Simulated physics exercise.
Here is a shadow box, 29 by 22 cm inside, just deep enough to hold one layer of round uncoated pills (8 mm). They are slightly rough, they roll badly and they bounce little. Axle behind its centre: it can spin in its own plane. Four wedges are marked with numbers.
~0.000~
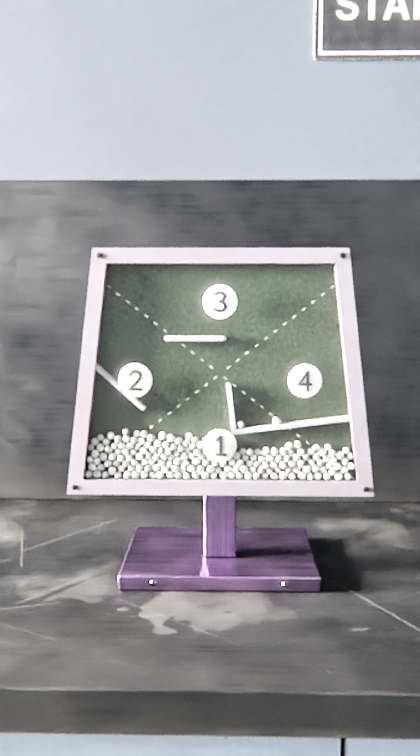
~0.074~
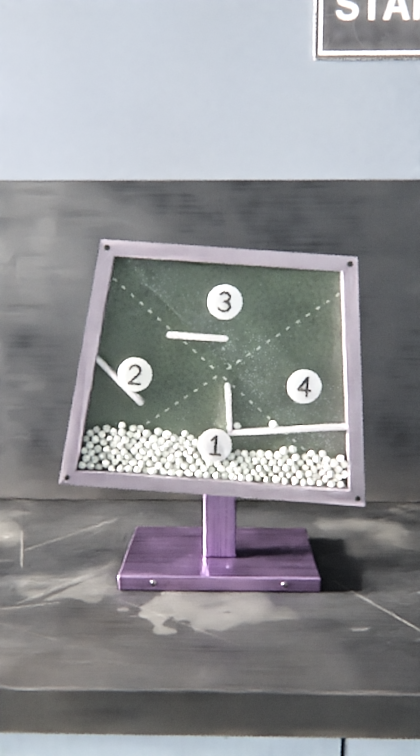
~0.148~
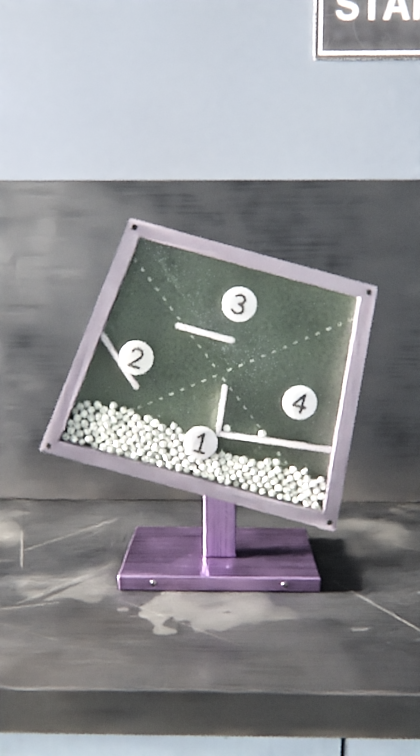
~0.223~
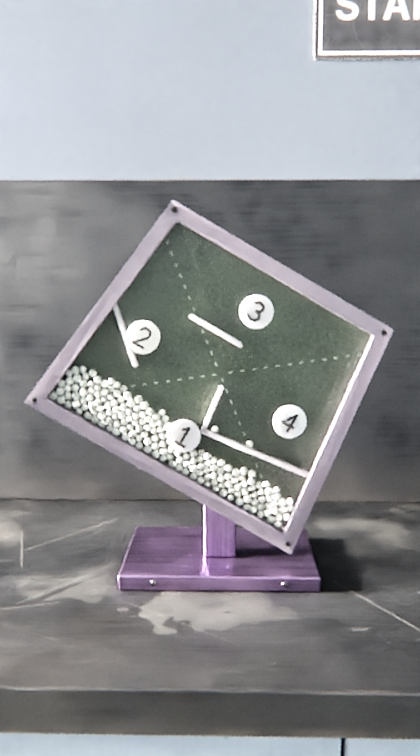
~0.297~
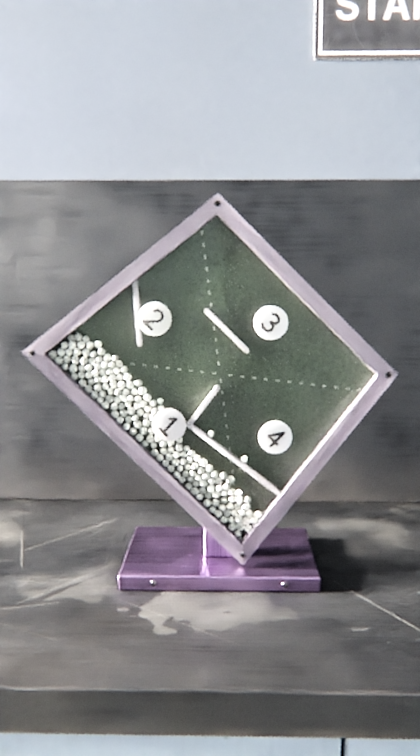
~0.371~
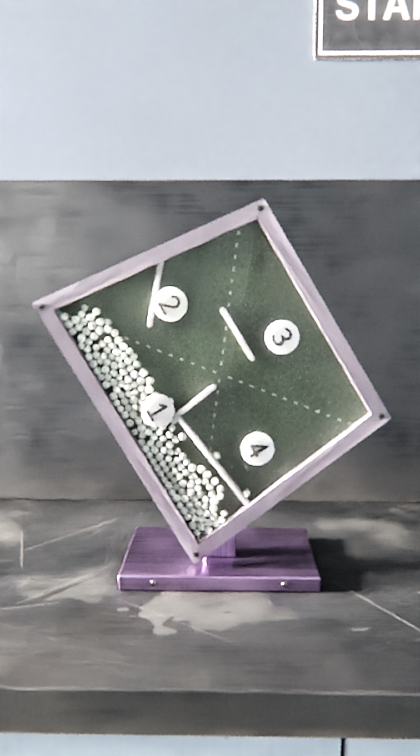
A purple-framed square box of small white balls turns clockwise on its stand, tilting steeply.
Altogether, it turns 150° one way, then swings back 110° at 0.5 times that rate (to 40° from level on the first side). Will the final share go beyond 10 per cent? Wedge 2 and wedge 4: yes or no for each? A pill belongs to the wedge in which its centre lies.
No. 2: No, 4: Yes.
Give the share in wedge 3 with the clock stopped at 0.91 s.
About 20 %.
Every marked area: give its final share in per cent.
In per cent: Wedge 1 holds 40, wedge 2 holds 0, wedge 3 holds 0, wedge 4 holds 60.
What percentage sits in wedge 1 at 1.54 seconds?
Around 40 percent.
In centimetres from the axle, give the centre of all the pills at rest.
About 4 cm right and 9 cm below.
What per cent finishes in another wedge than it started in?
About 55 %.
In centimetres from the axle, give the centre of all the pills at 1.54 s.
About 2 cm left and 8 cm below.
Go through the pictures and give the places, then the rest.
The first picture shows level; about 190 pills; load centre (210, 459); top pill (276, 421); no. 1 (220, 446), no. 2 (135, 380), no. 3 (220, 302), no. 4 (305, 381).
The second picture shows turned 4° clockwise; load centre (205, 458); top pill (273, 424).
The third picture shows turned 15° clockwise; load centre (188, 453); top pill (87, 404); wall ends (225, 388), (136, 386), (178, 326) to (233, 341).
The fourth picture shows turned 30° clockwise; load centre (169, 443); top pill (83, 370).
The fifth picture shows turned 44° clockwise; load centre (156, 430); top pill (78, 337).
The sixth picture shows turned 59° clockwise; load centre (151, 422); top pill (85, 308); no. 1 (158, 411), no. 2 (170, 304), no. 3 (282, 337), no. 4 (257, 449).
After 0.91 s, it stands 150° clockwise; the pills' middle is 7 cm left of and level with the centre; no. 1, 55 %, no. 2, 5 %, no. 3, 20 %, no. 4, 20 %.
After 1.54 s, it stands 95° clockwise; the pills' middle is 2 cm left of and 8 cm below the centre; no. 1, 40 %, no. 3, 20 %, no. 4, 40 %.
After 2.17 s, it stands 40° clockwise; the pills' middle is 4 cm right of and 9 cm below the centre; no. 1, 40 %, no. 4, 60 %.
At rest by 2.9 s, it stands 40° clockwise; no. 1, 40 %, no. 2, 0 %, no. 3, 0 %, no. 4, 60 %.
